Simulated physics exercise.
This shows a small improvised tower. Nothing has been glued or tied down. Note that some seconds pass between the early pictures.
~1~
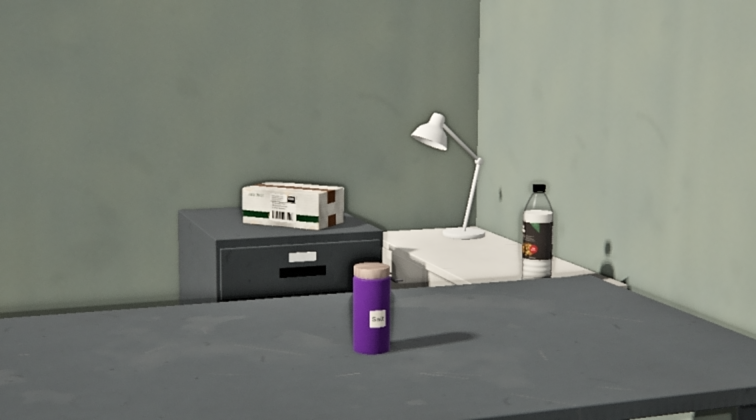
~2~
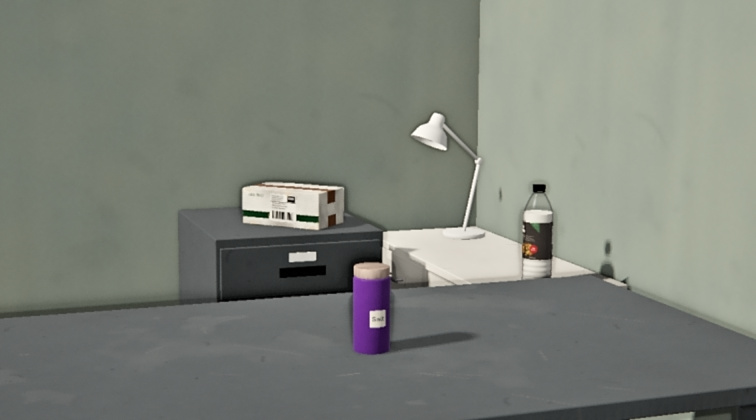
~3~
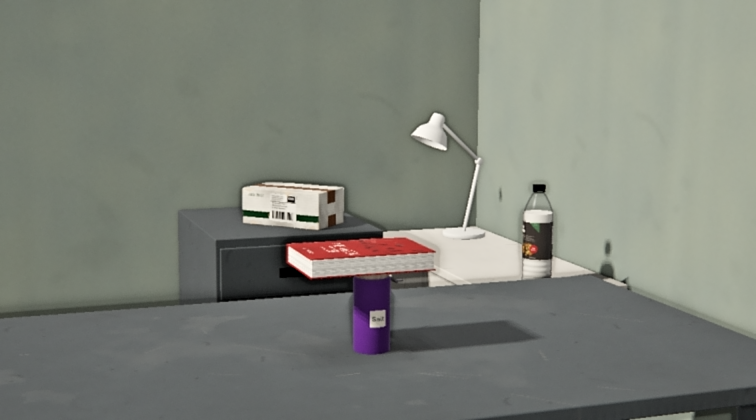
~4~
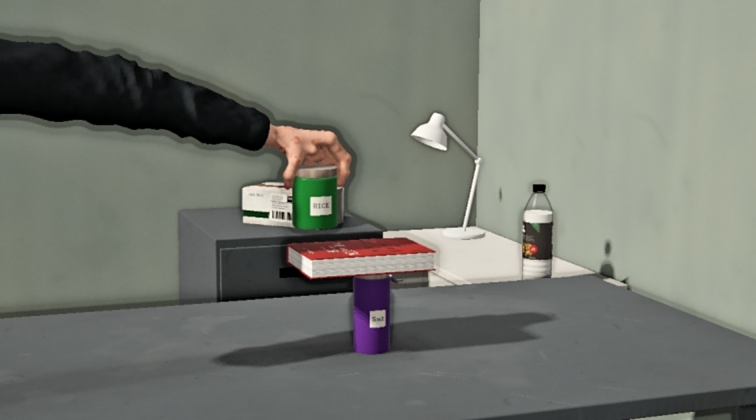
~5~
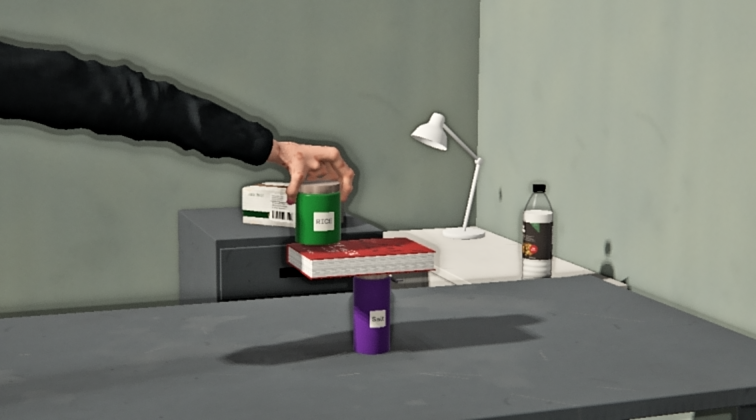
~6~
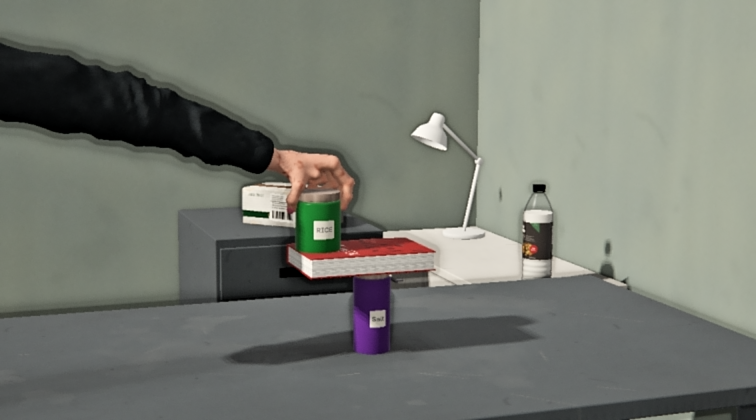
A hand in a dark sleeve lowering a green jar onto the left side of a red book atop a purple jar.
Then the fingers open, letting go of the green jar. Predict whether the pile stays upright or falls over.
I predict it will be unstable.
Then, 0.40 s later than the last frame, green jar now fallen; red book on its side.
Then, 0.50 s later than the last frame, red book now fallen.
Then, 0.80 s later than the last frame, things are still on the move.
When it is over, fallen, green jar and red book; purple jar as before. The stack comes apart.
